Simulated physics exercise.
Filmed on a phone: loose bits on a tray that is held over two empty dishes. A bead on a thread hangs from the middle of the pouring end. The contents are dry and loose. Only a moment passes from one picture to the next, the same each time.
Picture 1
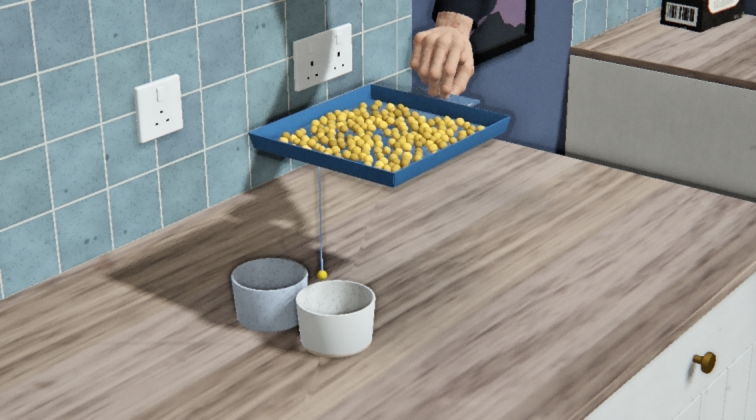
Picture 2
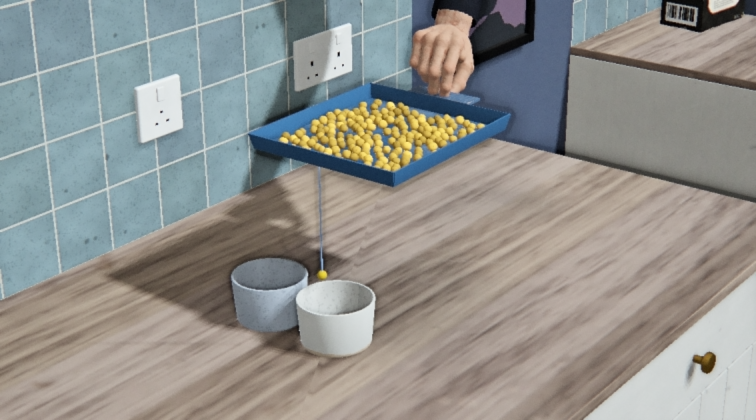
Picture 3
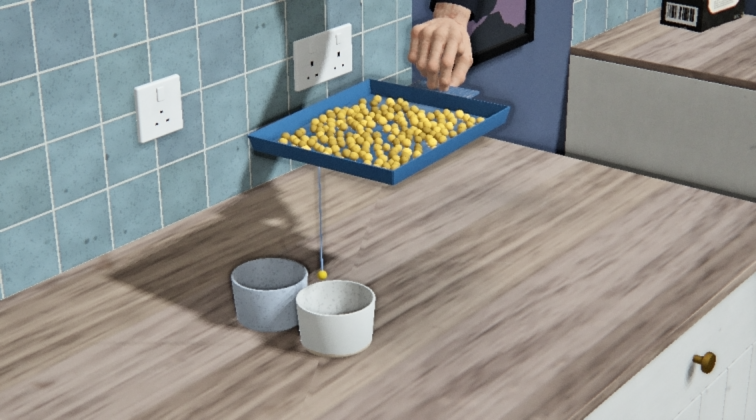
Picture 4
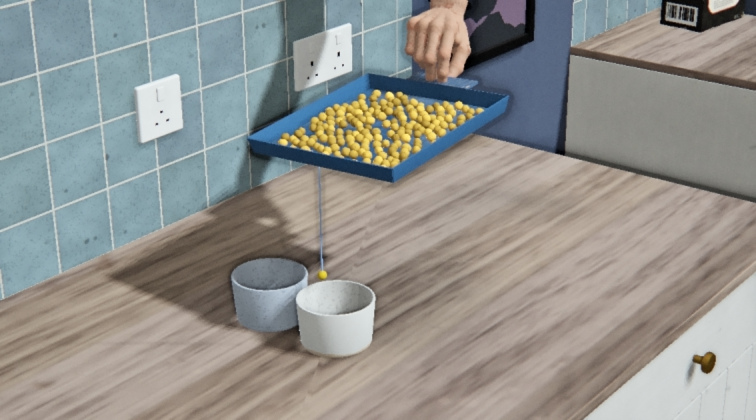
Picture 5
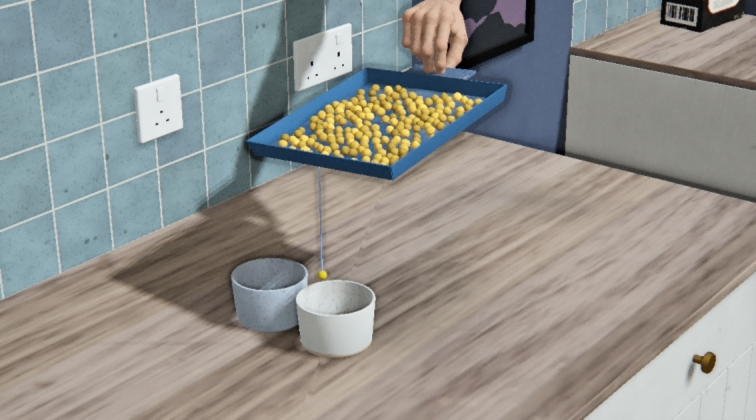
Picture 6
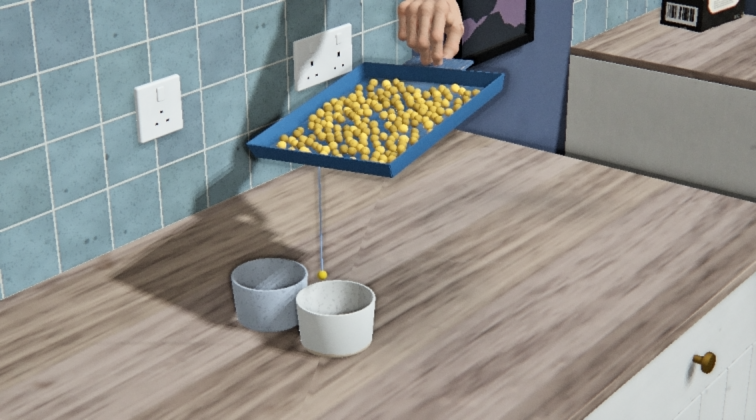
Hand slowly raising the far end of a blue tray of yellow puffed balls above two small dishes on a wooden worktop.
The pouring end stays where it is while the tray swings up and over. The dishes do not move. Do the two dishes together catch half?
The two hold the larger part of the load.
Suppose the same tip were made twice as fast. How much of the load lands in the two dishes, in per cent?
Close to 60 per cent.
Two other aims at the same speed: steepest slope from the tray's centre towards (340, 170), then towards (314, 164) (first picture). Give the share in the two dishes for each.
In turn 10 and 20 in a hundred.
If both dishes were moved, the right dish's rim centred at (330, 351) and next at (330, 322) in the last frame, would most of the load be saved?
One: Less than half. Two: Below a half.
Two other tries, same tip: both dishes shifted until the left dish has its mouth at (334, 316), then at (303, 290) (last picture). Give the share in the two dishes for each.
Near 0 % and 10 %.
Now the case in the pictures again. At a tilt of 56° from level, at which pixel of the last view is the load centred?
At about (316, 119).
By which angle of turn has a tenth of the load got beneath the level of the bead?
Around 100° of tilt.
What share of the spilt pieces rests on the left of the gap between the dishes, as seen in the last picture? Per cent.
Near 90 %.
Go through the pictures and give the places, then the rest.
The first picture shows corners of the pouring end at (254, 132) and (393, 171), level; middle of the load at (387, 133), puffed corn balls; left dish at (245, 305); right dish at (311, 330); bead on its thread at (322, 275).
The second picture shows corners of the pouring end at (254, 133) and (393, 170), level; middle of the load at (387, 132).
The third picture shows corners of the pouring end at (253, 134) and (393, 169), tipped barely, lowest at the left corner; middle of the load at (387, 129).
The fourth picture shows corners of the pouring end at (252, 137) and (391, 166), tipped a little, lowest at the left corner; middle of the load at (386, 124).
The fifth picture shows corners of the pouring end at (252, 140) and (390, 164), tipped a little, lowest at the left corner; middle of the load at (385, 120).
The sixth picture shows corners of the pouring end at (252, 142) and (389, 162), tipped a little, lowest at the left corner; middle of the load at (384, 115); left dish at (245, 305); right dish at (311, 330).
Soon after the last picture, tray tipped steeply; all on the tray.
A little later, tray tipped right over; nearly all on the tray; a stray few in the left dish; a stray few in the air.
Later still, tray tipped past a quarter turn; about two thirds in the left dish; about a third outside both.
At rest, tray tipped past a quarter turn; none in the right dish; about two thirds in the left dish; about a third outside both.
